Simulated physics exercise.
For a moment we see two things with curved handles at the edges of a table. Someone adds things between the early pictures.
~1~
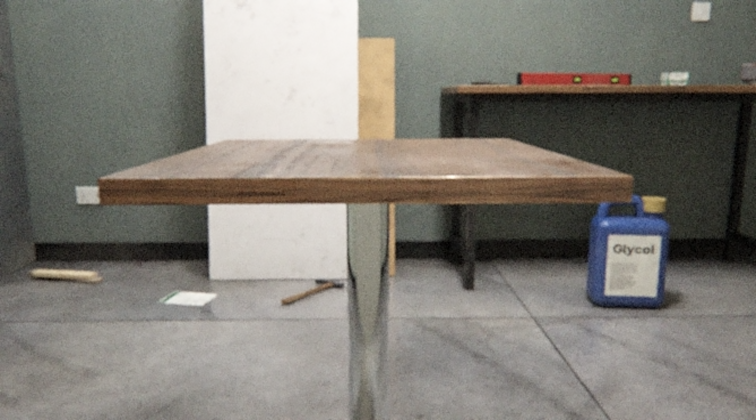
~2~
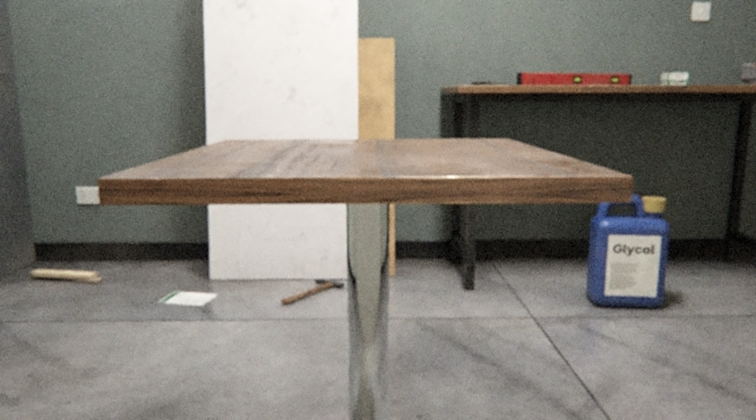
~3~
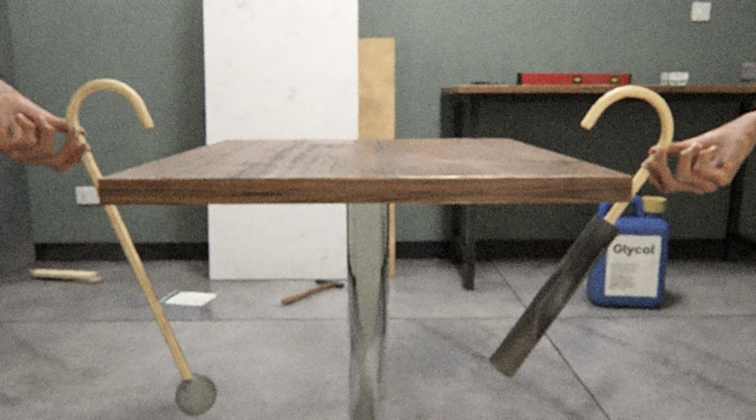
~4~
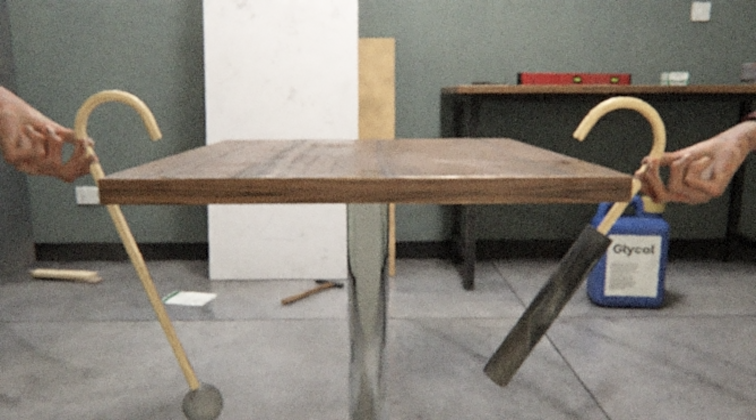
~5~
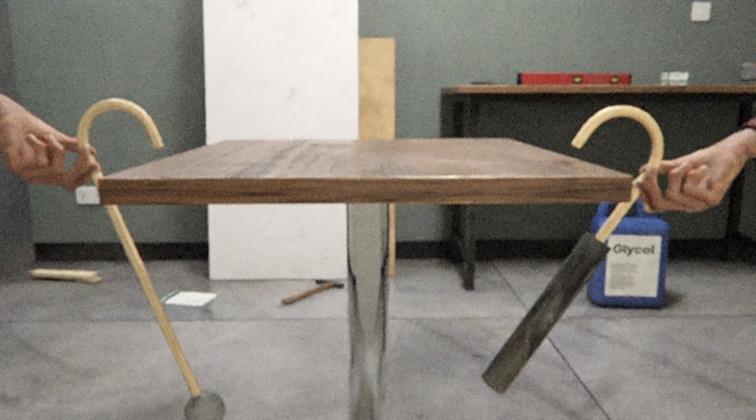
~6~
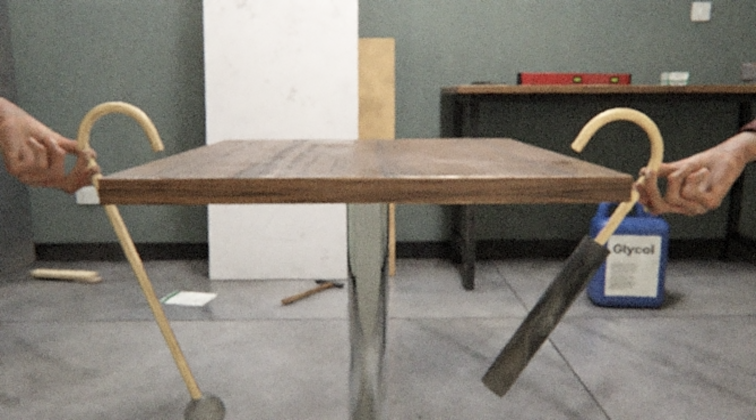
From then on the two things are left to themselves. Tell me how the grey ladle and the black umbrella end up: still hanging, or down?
Grey ladle: Down; black umbrella: Down.
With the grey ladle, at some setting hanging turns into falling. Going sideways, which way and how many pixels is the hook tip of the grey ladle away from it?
I'd say close to 24 pixels, heading right.
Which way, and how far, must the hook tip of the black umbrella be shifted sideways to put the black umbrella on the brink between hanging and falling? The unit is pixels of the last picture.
Go left by close to 24 pixels and it flips.
Then, 0.46 s after the last picture, grey ladle falling; black umbrella falling.
At rest, the grey ladle falls to the floor; the black umbrella falls to the floor.
